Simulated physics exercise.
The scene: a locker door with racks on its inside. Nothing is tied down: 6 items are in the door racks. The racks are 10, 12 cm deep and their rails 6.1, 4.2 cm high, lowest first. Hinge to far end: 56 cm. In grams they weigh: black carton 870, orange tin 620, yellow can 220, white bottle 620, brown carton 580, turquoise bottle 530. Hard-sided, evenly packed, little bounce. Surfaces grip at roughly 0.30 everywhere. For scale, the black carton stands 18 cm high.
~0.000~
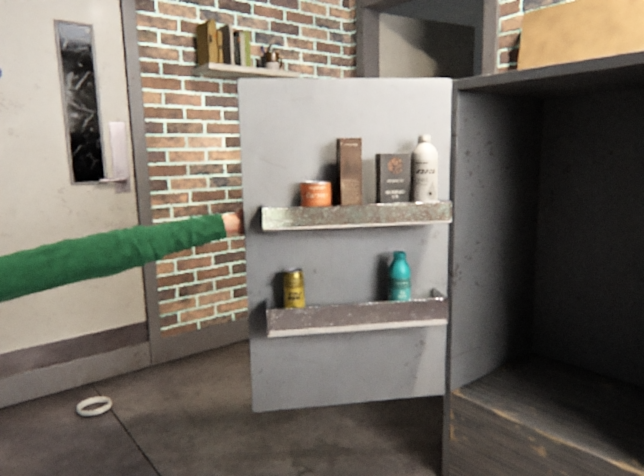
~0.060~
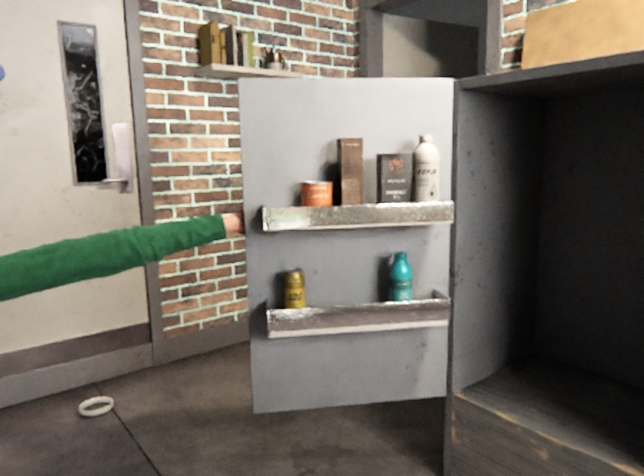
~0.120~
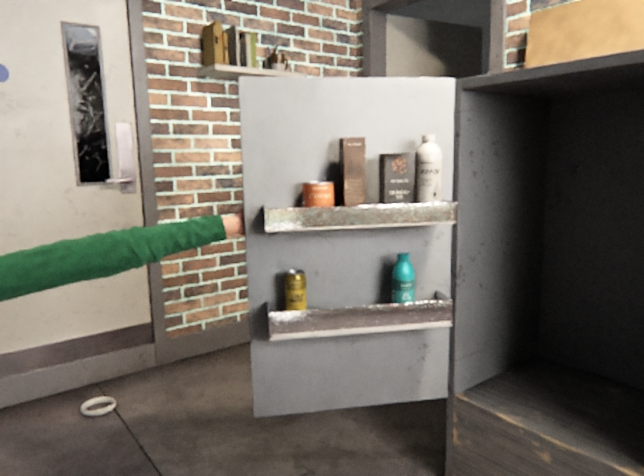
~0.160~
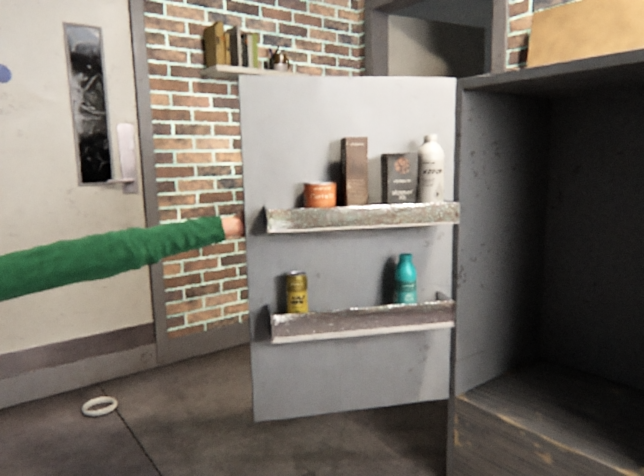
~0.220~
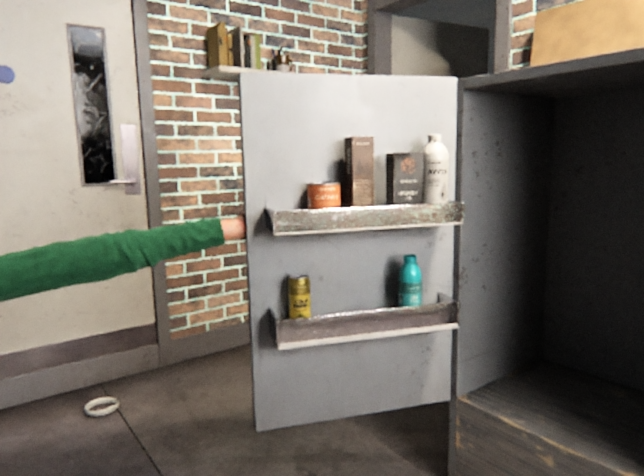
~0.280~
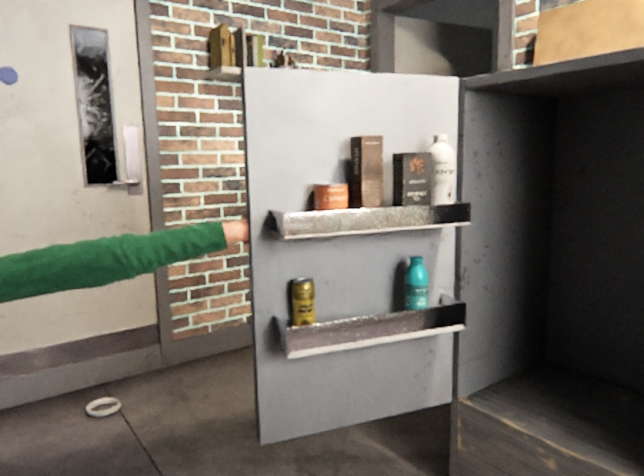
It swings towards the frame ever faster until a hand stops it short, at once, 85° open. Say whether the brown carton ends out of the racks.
The brown carton comes out.
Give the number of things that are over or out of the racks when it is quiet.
In all, 1.
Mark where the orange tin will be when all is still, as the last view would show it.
At about (376, 208).
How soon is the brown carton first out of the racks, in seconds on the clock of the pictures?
At about 0.7 s.
After 0.48 s, open by 85°; brown carton leaning 10° near (413, 178); black carton leaning 9°; orange tin leaning 4°.
After 0.78 s, open by 85°; brown carton now out of the racks; black carton leaning 6°; yellow can slid 2 cm.
After 0.98 s, open by 85°; yellow can slid 2 cm; orange tin slid 2 cm.
At rest (2.3 s), out of the racks, brown carton; the other 5 in place, give or take 5 cm.
